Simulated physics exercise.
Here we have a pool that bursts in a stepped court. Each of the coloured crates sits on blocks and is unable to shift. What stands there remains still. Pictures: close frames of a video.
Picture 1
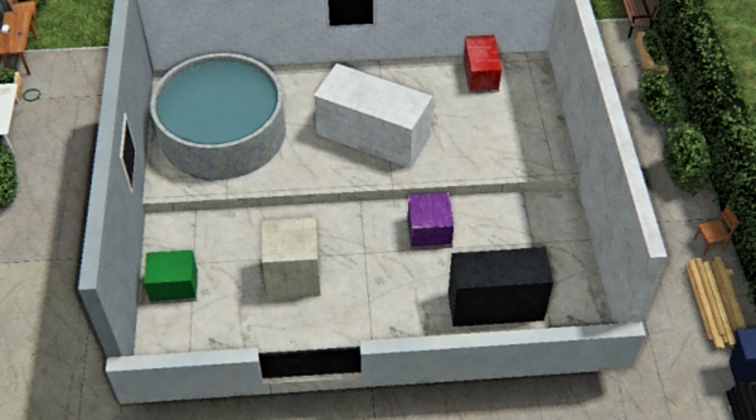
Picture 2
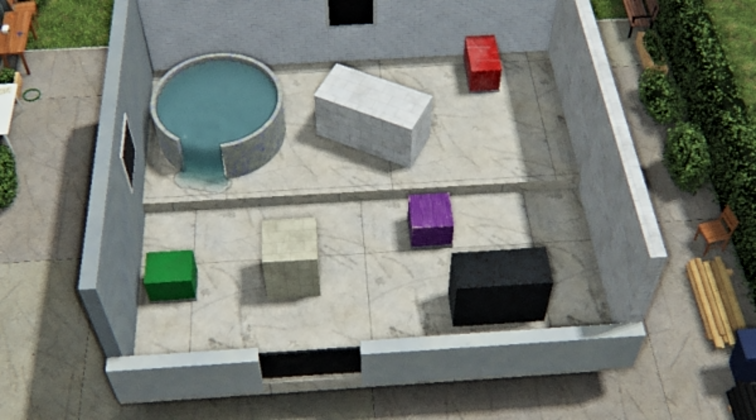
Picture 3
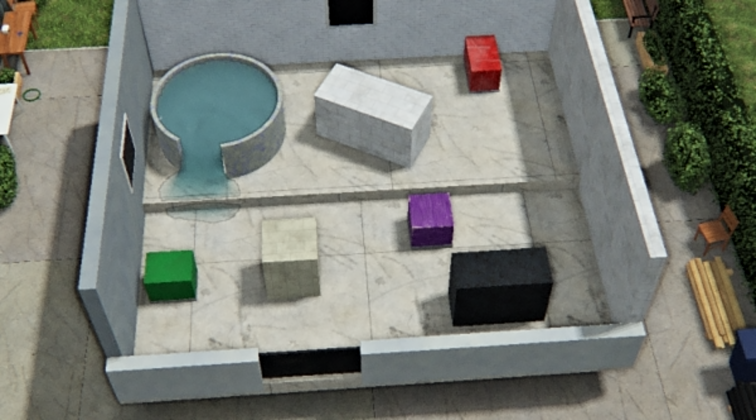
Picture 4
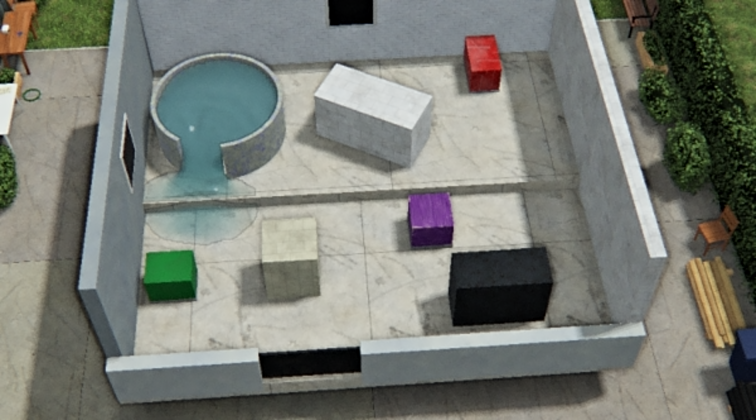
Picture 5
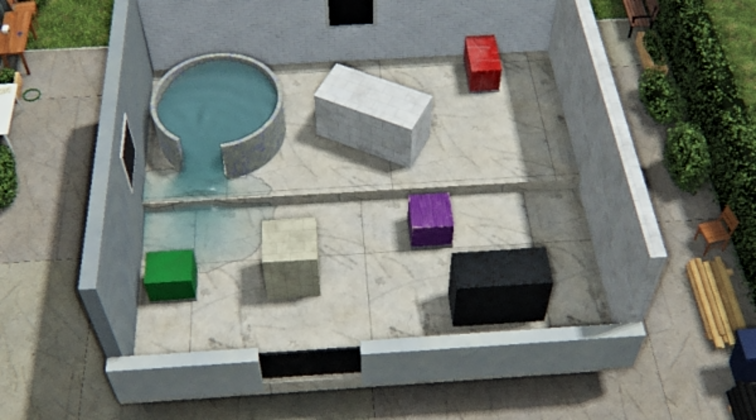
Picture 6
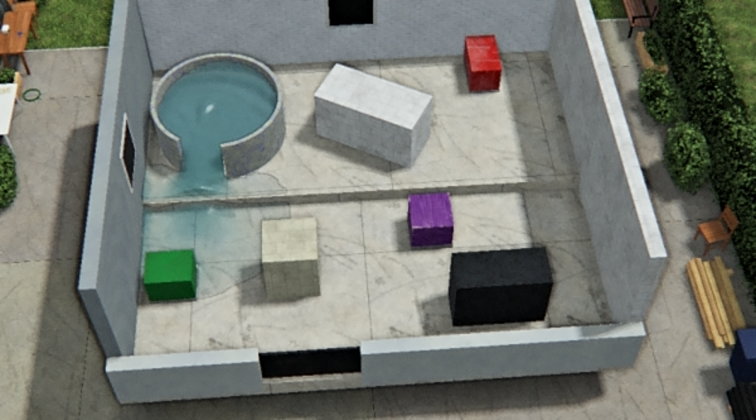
To begin with, still water fills a round stone pool at the upper left of a walled, stepped court dotted with coloured crates and pale blocks. A gap opens in the pool's front and water pours out, then spreads over the step onto the lower floor toward the green crate, while the crates stay still.
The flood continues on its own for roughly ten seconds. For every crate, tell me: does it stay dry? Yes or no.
Here is how it goes: The green crate, no, it gets wet; the purple crate, no, it gets wet; the red crate, yes, it stays dry.
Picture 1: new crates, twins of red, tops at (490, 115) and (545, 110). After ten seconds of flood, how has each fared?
Taken as listed, the first never gets reached and the second never gets reached.
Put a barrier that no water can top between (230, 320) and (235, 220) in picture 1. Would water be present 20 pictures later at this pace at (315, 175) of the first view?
There: Clear.
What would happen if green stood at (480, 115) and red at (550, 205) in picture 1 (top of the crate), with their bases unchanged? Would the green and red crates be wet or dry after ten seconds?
Summary - green: Untouched, red: Flooded.
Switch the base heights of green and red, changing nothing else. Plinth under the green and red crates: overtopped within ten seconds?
Result: The green crate gets splashed; the red crate comes through fine.
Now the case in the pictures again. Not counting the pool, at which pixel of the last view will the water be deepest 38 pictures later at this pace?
It should be deepest at about (133, 379).
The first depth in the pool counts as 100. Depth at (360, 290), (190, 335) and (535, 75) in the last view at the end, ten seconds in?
The three come to some 10, 12 and 0 per cent respectively.
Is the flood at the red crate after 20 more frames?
By then the red crate has stayed dry.
A moment on, water covers 20 % of the floor; the green crate water round its plinth, the purple crate not reached, the red crate not reached.
Next, water covers 25 % of the floor; the green crate water round its plinth, the purple crate not reached, the red crate not reached.
Then, water covers 40 % of the floor; the green crate water round its plinth, the purple crate water round its plinth, the red crate not reached.
Later, water covers 55 % of the floor; the green crate water round its plinth, the purple crate water round its plinth, the red crate not reached.
In the end, water covers 60 % of the floor; the green crate was topped, the purple crate was topped, the red crate stayed above the water.
